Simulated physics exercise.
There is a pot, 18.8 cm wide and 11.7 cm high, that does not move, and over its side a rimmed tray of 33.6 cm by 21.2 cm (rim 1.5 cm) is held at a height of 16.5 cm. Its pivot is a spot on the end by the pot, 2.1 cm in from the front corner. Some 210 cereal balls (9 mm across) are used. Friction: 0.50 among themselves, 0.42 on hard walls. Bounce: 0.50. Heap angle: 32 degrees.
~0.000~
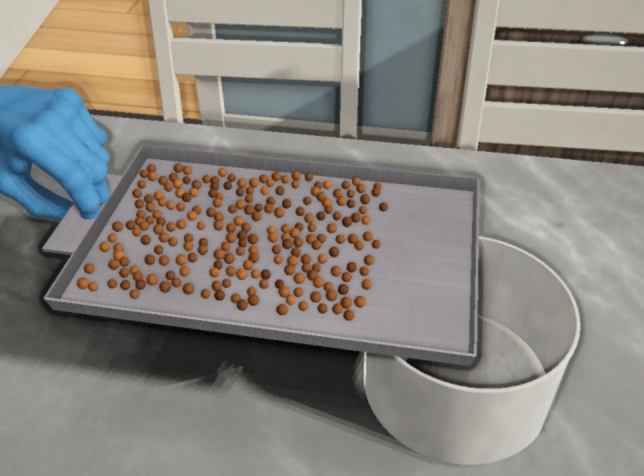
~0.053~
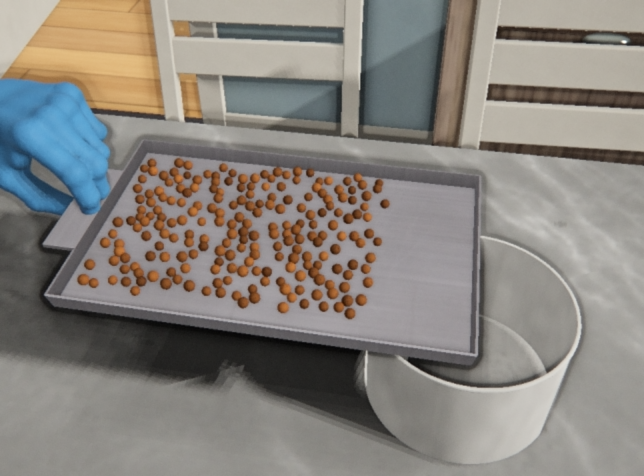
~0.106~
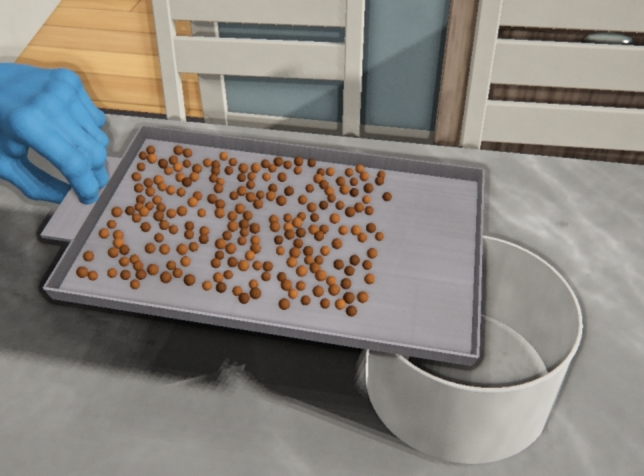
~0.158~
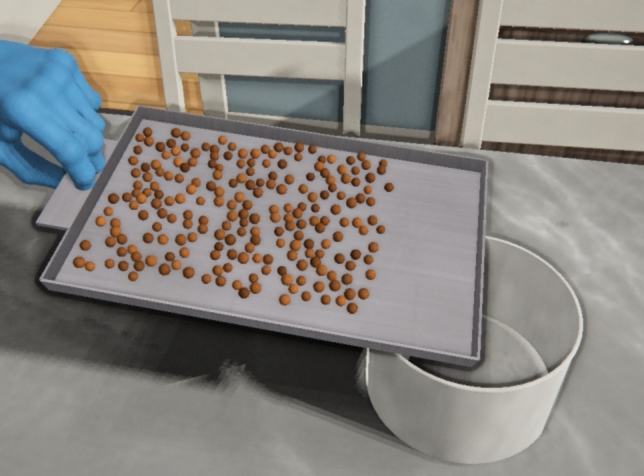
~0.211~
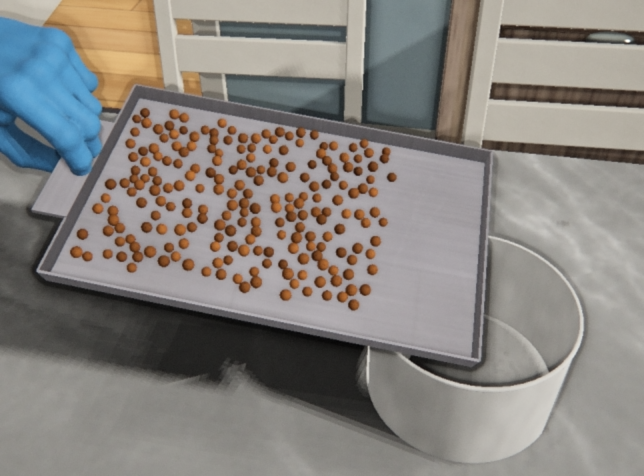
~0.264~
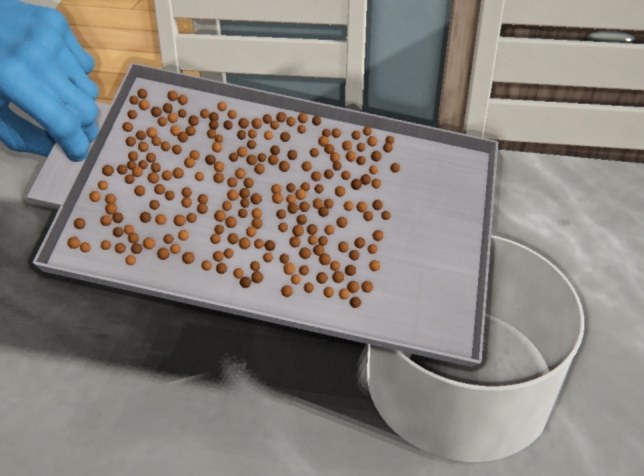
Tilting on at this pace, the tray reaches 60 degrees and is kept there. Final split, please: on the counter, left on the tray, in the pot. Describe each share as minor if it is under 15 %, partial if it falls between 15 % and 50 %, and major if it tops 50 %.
Counter - partial; tray - major; pot - minor.
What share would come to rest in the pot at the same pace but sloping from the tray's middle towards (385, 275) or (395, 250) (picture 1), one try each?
First try: About 25 percent; second try: About 30 percent.
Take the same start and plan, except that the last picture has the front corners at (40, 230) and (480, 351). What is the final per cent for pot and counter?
In the pot: 20 per cent; on the counter: 5 per cent.
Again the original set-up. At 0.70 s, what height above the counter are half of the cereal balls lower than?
Some 22 cm.
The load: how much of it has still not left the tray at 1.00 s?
Around 80 percent.
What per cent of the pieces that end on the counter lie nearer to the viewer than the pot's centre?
Share: Some 100 %.
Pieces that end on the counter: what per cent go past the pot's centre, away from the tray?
Roughly 70 per cent.
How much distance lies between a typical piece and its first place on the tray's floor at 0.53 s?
5 cm.
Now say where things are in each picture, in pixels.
Tray tilt 0 degrees, front corners at (49, 296) and (472, 353); middle of the pieces at (242, 236); pot at (471, 304), in the first frame.
Tray tilt 1 degrees, front corners at (49, 293) and (473, 352); middle of the pieces at (243, 232), in the second frame.
Tray tilt 4 degrees, front corners at (48, 286) and (475, 354), lowest corner right front; middle of the pieces at (244, 224), in the third frame.
Tray tilt 8 degrees, front corners at (45, 278) and (475, 356), lowest corner right front; middle of the pieces at (244, 214), in the fourth frame.
Tray tilt 12 degrees, front corners at (42, 269) and (476, 357), lowest corner right front; middle of the pieces at (244, 203), in the fifth frame.
Tray tilt 17 degrees, front corners at (39, 261) and (477, 358), lowest corner right front; middle of the pieces at (245, 193); pot at (475, 302). Its pace works out near 80 degrees a second, in the sixth frame.
After 0.53 s, tilt 39 degrees; the tray holds 100 %, the pot 0 %.
Then, at 0.70 s, tilt 53 degrees; the tray holds 100 %, the pot 0 %.
After 1.00 s, tilt 60 degrees; the tray holds 80 %, the pot 0 %.
By 1.8 s all is still; counter 25 %, tray 75 %, pot 0 %.
